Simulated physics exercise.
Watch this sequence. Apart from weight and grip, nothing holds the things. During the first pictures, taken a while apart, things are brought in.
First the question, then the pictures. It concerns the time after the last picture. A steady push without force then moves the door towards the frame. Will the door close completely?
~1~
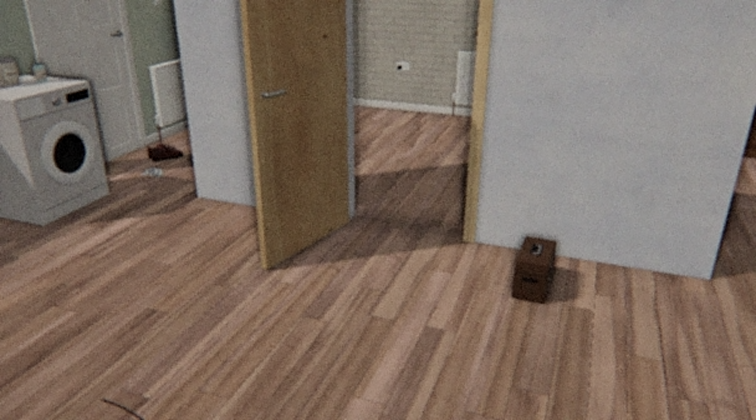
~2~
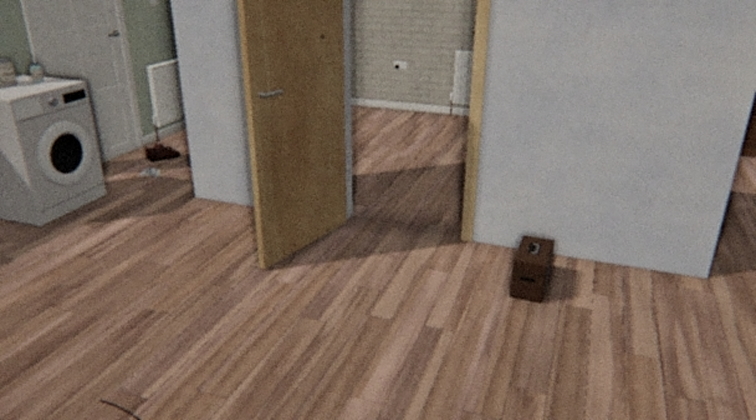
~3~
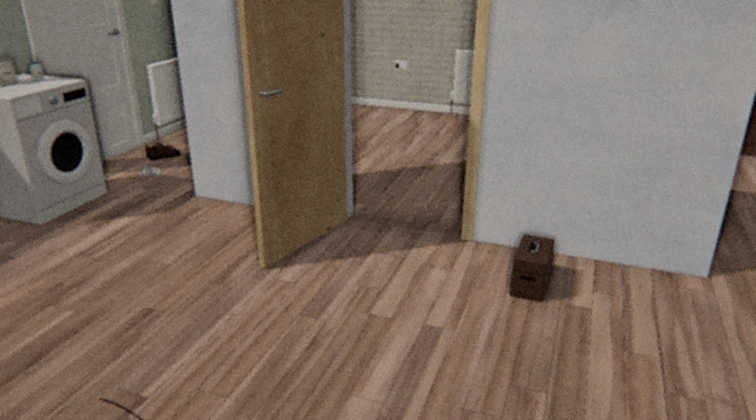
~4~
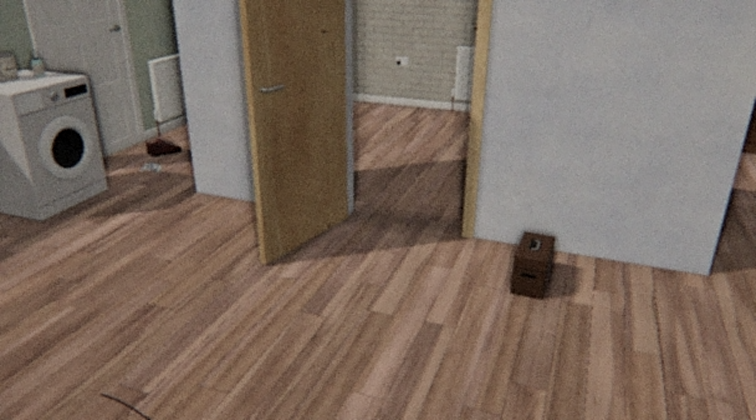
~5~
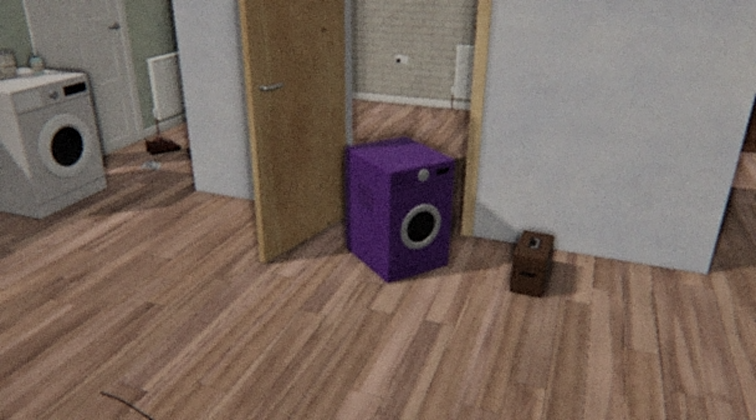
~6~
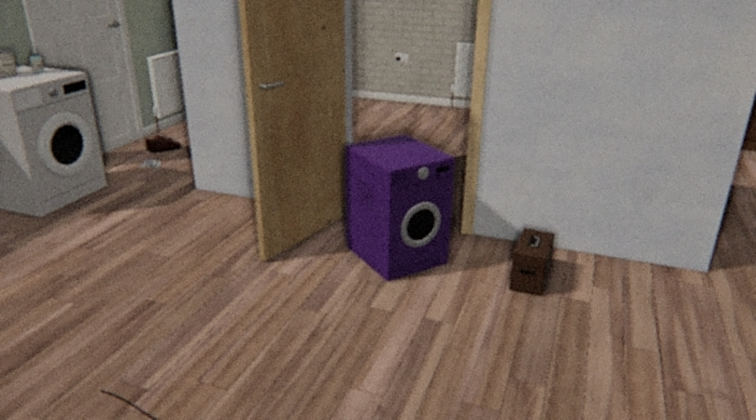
No.
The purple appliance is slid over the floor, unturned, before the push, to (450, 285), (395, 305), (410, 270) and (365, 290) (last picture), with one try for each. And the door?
It ends up closed first, ends up closed second, gets caught third and gets caught fourth.
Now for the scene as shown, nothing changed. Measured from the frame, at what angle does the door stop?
Some 65° open.
Then, 0.70 s later than the last frame, open by 91°.
Then, 1.10 s later than the last frame, open by 74°.
When it is over, open by 67°; both as before. End places, in pixels of the last picture, purple appliance near (399, 205).
